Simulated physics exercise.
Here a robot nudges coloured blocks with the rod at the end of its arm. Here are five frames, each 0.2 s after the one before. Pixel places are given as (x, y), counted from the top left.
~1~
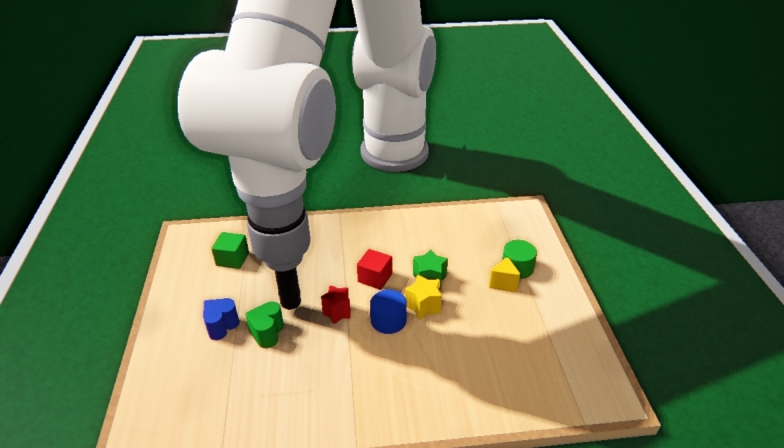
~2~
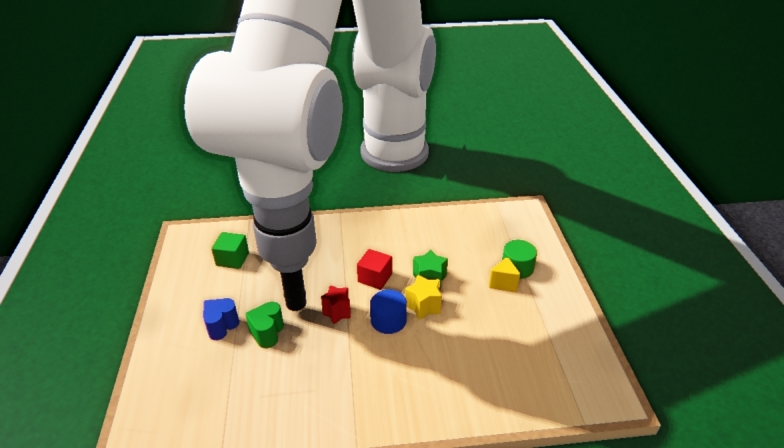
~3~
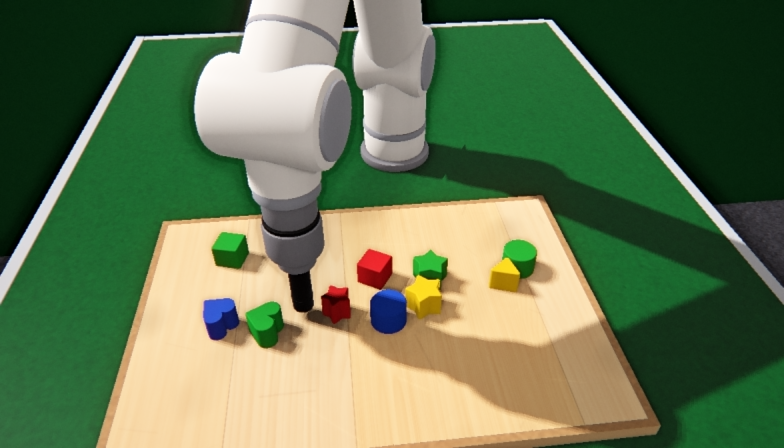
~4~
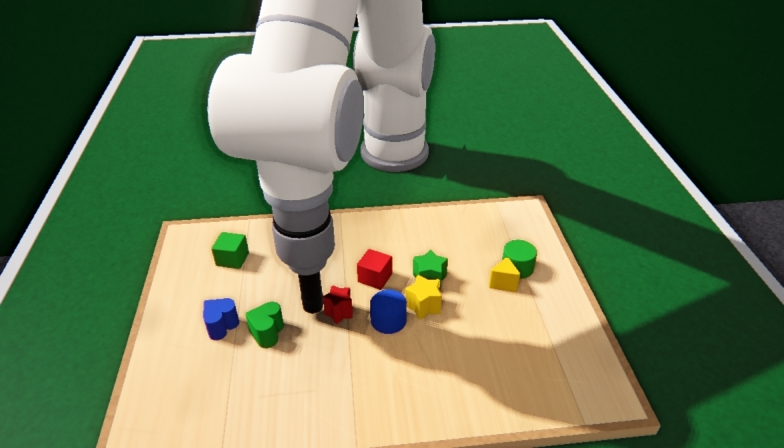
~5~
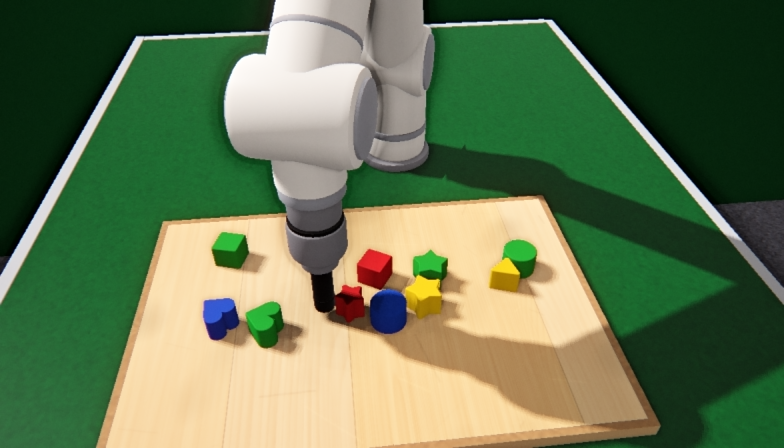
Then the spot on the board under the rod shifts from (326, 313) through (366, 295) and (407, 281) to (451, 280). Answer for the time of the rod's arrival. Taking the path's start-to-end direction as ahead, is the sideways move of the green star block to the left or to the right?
Displaced right.
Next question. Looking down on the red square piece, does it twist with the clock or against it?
Counterclockwise from above.
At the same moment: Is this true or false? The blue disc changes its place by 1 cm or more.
That claim is true.
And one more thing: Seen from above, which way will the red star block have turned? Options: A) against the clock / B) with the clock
That would be B.
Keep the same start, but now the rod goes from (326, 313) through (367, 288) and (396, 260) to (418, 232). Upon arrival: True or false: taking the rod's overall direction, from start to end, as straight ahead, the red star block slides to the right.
My answer: True.
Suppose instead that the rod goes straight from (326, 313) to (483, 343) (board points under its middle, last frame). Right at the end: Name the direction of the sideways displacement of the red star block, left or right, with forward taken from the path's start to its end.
It's going to go left.
What follows on the original path. One third of the way, rod at (366, 288); red star block at (383, 287), turned 75° clockwise; blue disc at (400, 307).
Two thirds of the way, rod at (407, 274); red star block at (392, 283); red square piece at (383, 251), turned 45° anticlockwise; blue disc at (400, 307).
At the end, rod at (451, 274); red star block at (392, 283), turned 120° clockwise; red square piece at (383, 251), turned 45° anticlockwise; blue disc at (400, 307); green star block at (474, 260).
